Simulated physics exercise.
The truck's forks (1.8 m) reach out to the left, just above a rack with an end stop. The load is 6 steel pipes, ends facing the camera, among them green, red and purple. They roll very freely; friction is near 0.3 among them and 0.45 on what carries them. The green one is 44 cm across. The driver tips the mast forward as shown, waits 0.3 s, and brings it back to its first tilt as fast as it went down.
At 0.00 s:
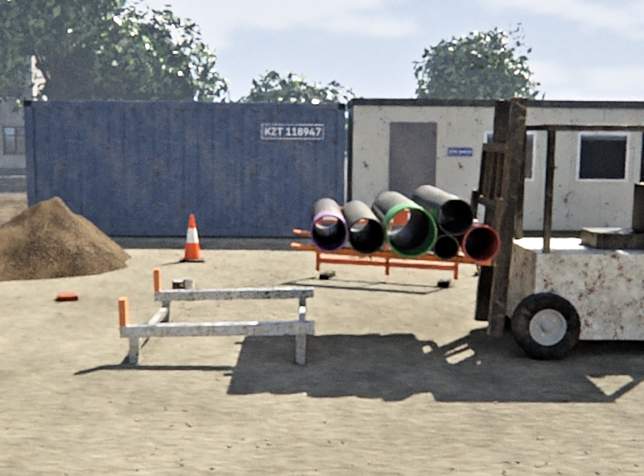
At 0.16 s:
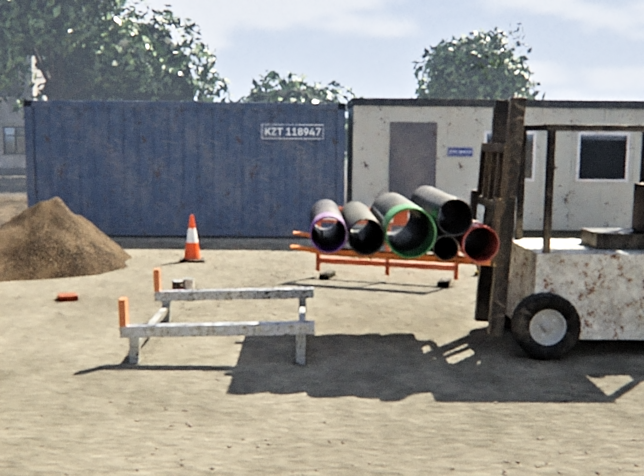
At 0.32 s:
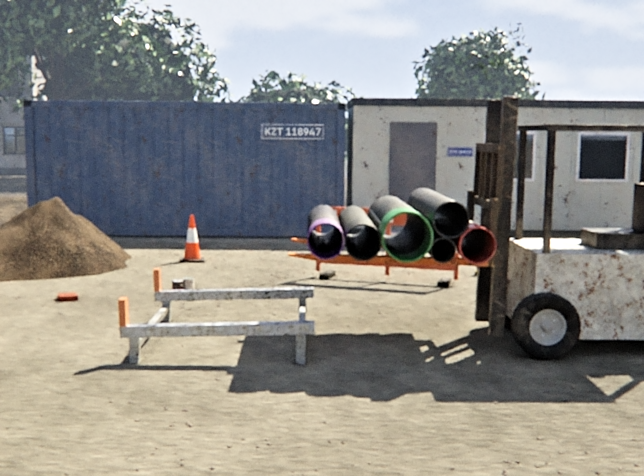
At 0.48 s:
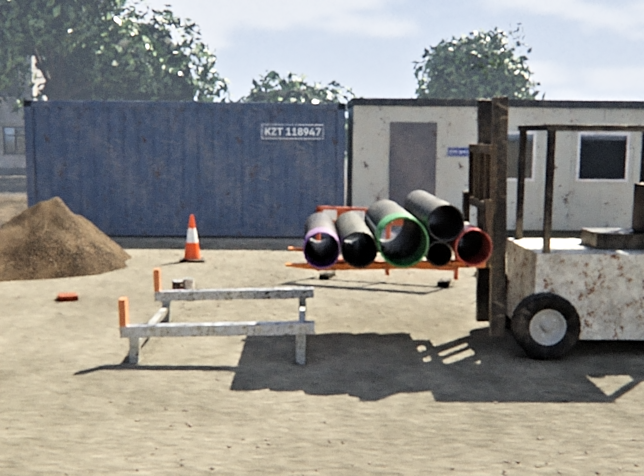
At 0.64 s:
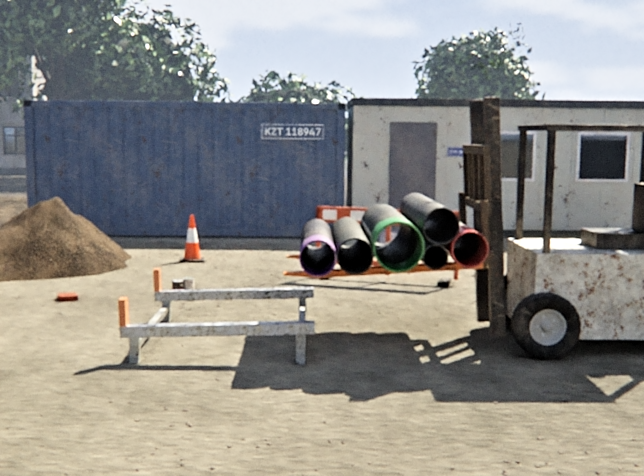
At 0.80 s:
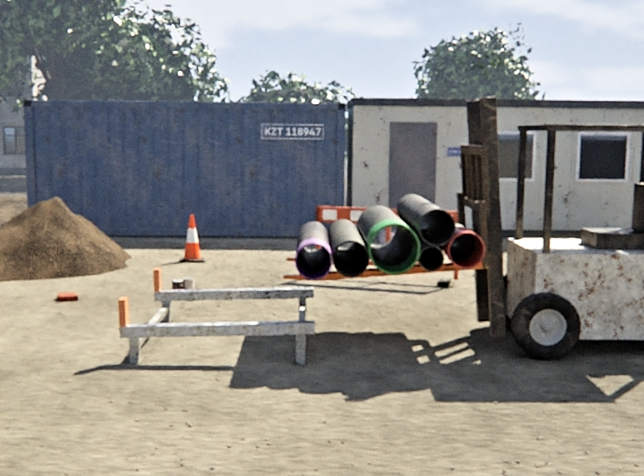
A forklift's mast tilts slowly forward, and its forks, holding a small stack of dark pipes with coloured rims, pass from slightly tips up to tips down above a low white rack, while the truck body stays still.
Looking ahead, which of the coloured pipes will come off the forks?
The green pipe is kept aboard, the red remains on the forks, the purple rolls off the tips.
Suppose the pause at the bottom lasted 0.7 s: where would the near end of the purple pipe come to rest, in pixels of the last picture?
Around (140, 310).
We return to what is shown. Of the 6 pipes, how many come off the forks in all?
In all, 2.
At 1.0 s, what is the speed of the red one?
Roughly 0.2 m/s.
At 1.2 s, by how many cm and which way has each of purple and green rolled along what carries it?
Purple 15 left, green 15 left.
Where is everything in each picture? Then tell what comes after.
In the first frame, green at (411, 232), red at (481, 244), purple at (329, 233); forks 4° tips up; tips at (295, 246); 5 of the 6 lie directly on the forks.
In the second frame, green at (411, 233), red at (481, 244), purple at (329, 235); forks 3° tips up.
In the third frame, green at (407, 237), red at (478, 246), purple at (326, 241); forks 1° tips up.
In the fourth frame, green at (403, 242), red at (474, 248), purple at (322, 250); forks 2° tips down; tips at (289, 265).
In the fifth frame, green at (399, 247), red at (470, 249), purple at (318, 258); forks 4° tips down.
In the sixth frame, green at (394, 249), red at (467, 250), purple at (314, 262); forks 5° tips down.
After 1.0 s, green is on the forks, 95 cm from the tips, rolling left; red is on the forks, 155 cm from the tips, rolling left; purple is on the forks, 25 cm from the tips, rolling left; 0 off the forks so far.
After 1.2 s, green is on the forks, 85 cm from the tips, rolling left; red is on the forks, 150 cm from the tips, rolling left; purple is on the forks, 15 cm from the tips, rolling left; 0 off the forks so far.
After 1.5 s, green is on the forks, 70 cm from the tips, rolling left; red is on the forks, 140 cm from the tips, rolling left; purple is on the forks, 5 cm from the tips, rolling left; 0 off the forks so far.
After 1.7 s, green is on the forks, 60 cm from the tips, rolling left; red is on the forks, 135 cm from the tips; purple is on the rack, 140 cm from the rack's far end, rolling left; 1 off the forks so far.
At rest (4.9 s), green is on the forks, 75 cm from the tips; red is on the forks, 165 cm from the tips; purple is on the rack, 20 cm from the rack's far end; 2 off the forks so far.
